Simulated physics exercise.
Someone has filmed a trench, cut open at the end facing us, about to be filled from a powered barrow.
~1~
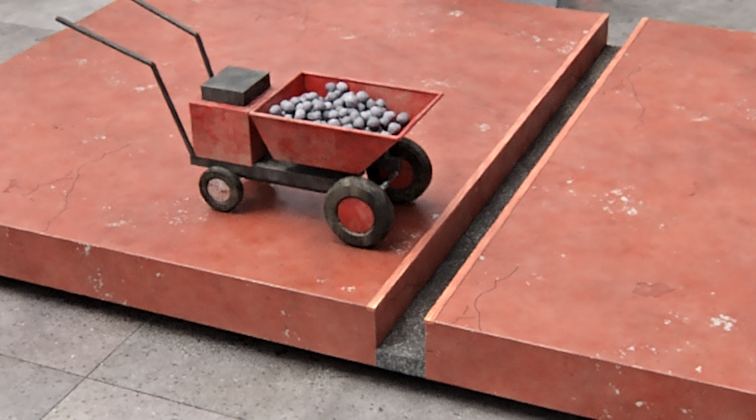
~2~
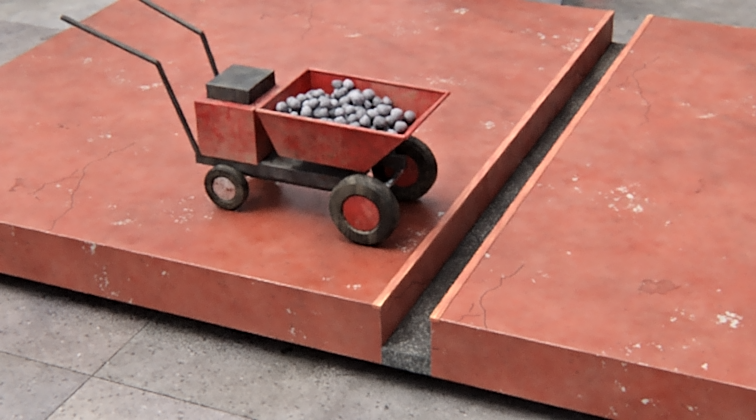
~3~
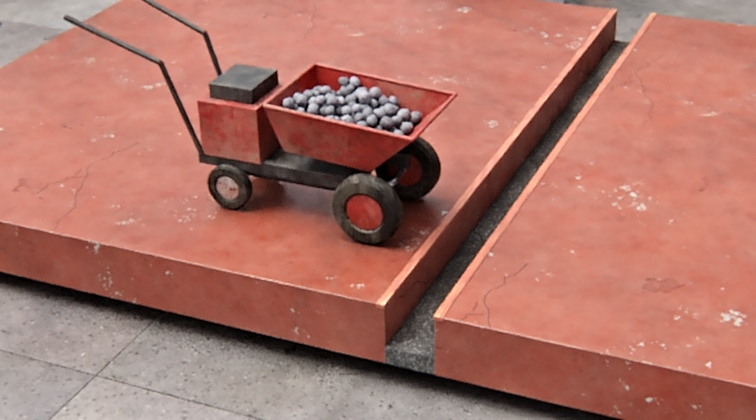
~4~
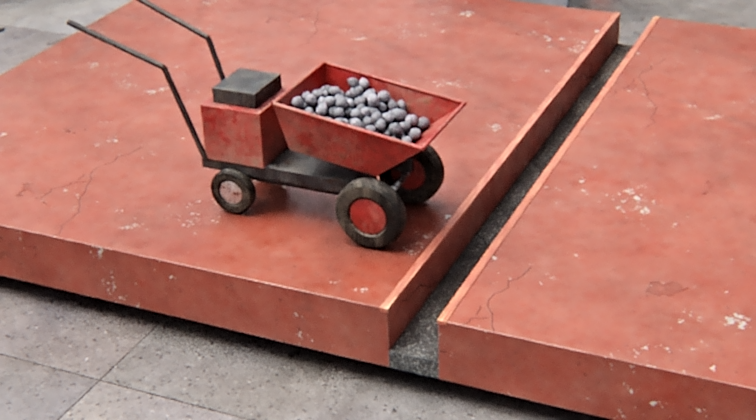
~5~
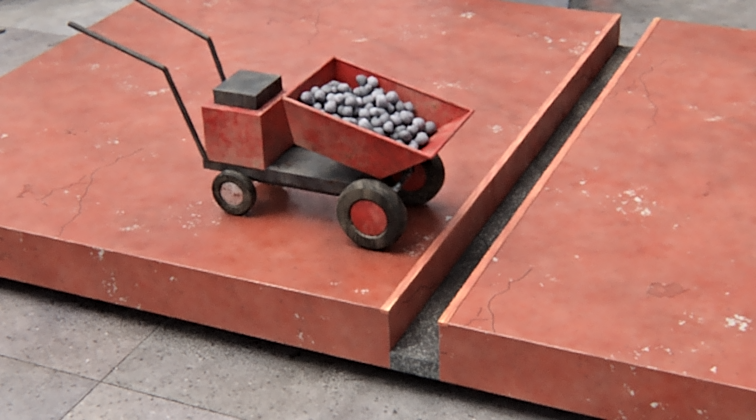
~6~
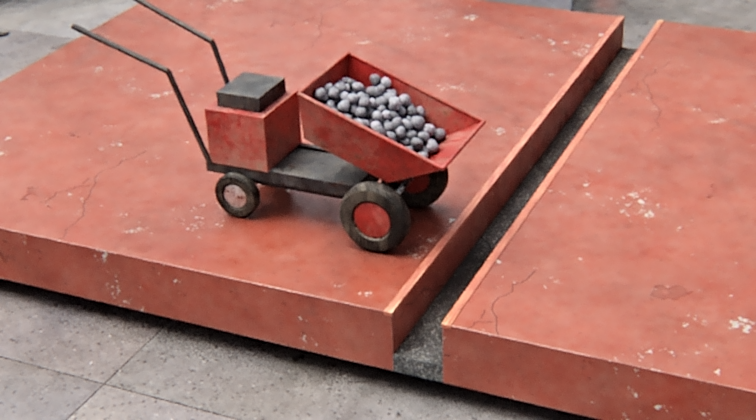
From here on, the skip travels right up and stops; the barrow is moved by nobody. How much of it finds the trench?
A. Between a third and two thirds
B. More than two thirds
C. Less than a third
Option C: Less than a third.
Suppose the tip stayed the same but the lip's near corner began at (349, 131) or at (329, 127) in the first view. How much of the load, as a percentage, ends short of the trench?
About 10 and 20 per cent.
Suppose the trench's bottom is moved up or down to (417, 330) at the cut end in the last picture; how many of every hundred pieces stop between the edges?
10 %, roughly.
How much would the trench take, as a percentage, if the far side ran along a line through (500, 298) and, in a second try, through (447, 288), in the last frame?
About 80 %, then 0 %.
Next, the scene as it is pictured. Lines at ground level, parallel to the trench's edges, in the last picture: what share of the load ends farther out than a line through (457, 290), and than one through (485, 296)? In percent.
Result, first then second: 70 %, 50 %.
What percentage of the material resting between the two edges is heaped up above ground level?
About 10 in a hundred.
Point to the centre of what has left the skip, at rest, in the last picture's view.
Roughly at (532, 246), give or take.
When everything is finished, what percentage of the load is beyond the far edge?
Result: Close to 70 %.
Soon, skip tipped steeply; all in the skip.
A while on, skip tipped right over; about half in the skip; a stray few in or heaped over the trench; about a third beyond it; a stray few falling.
Towards the end, skip tipped right over; about a quarter in the skip; a small part in or heaped over the trench; about two thirds beyond it.
Finally, skip tipped right over; a small part in the skip; about a quarter in or heaped over the trench; about two thirds beyond it.
